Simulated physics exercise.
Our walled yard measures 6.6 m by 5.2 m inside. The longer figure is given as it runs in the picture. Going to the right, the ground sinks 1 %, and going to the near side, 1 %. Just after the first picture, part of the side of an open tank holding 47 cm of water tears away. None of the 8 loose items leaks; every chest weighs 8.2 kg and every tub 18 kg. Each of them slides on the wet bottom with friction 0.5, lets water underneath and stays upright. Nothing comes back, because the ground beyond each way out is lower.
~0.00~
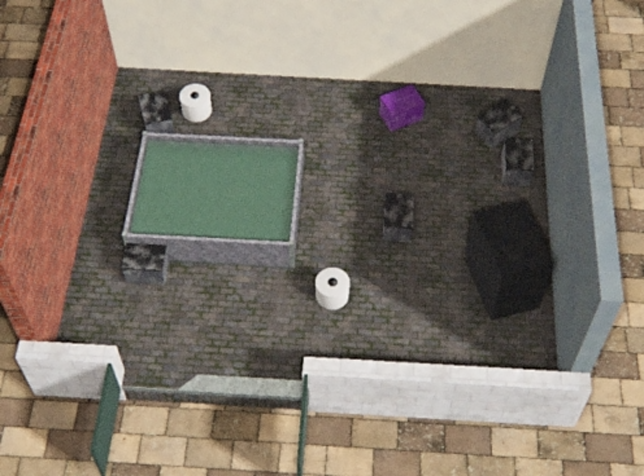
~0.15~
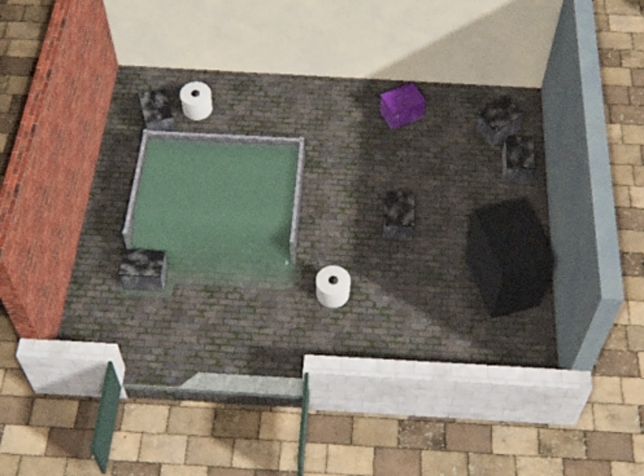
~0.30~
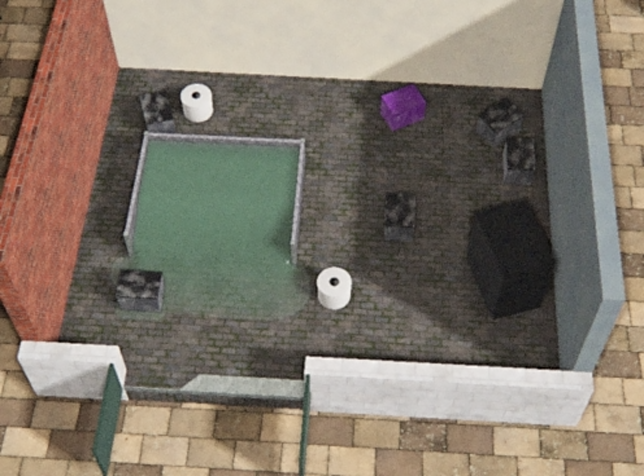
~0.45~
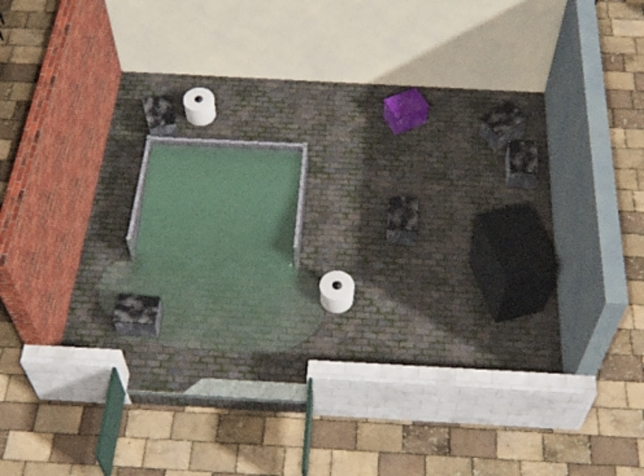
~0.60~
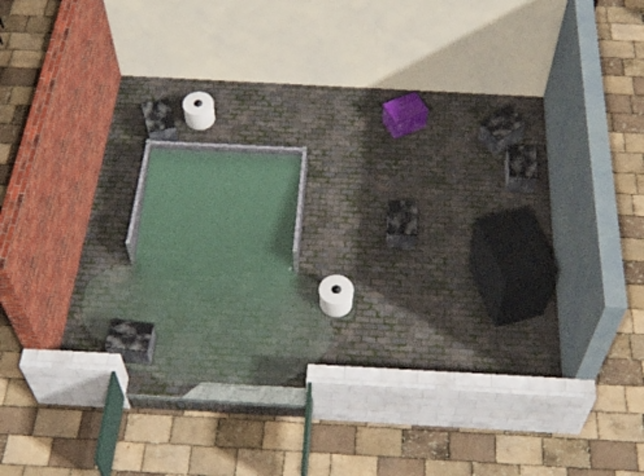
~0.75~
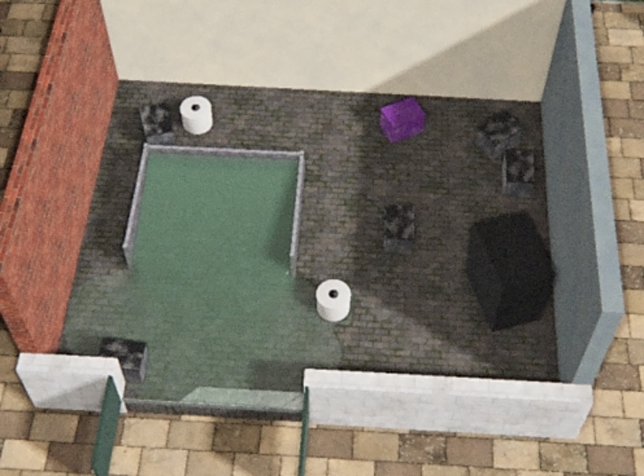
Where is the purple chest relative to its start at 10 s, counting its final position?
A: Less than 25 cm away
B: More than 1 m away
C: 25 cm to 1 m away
(A) Less than 25 cm away.
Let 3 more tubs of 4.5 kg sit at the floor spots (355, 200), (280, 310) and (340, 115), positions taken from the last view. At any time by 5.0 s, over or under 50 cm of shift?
First inside the limit, then outside the limit, then inside the limit.
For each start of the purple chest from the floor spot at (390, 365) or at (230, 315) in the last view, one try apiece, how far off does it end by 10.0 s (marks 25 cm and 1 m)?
Outcomes in order: It is shifted a bit; it is taken a long way.
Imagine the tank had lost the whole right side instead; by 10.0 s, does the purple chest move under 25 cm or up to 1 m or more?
With that failure, the purple chest lands a long way off.
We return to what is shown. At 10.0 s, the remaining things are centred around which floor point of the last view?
About (356, 177).
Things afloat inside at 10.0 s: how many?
0.
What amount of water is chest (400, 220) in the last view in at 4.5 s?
Around 0 centimetres.
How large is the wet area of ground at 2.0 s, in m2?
Roughly 12.0 m2.
After 2.0 s the purple chest is near (403, 111), 0.0 m from its start, aground; 0 of 8 are out; 1 afloat.
After 4.5 s the purple chest is near (403, 111), 0.0 m from its start, aground; 1 of 8 are out; 0 afloat.
After 7.0 s the purple chest is near (403, 111), 0.0 m from its start, aground; 1 of 8 are out; 0 afloat.
After 10.0 s the purple chest is near (403, 111), 0.0 m from its start, aground; 1 of 8 are out; 0 afloat.
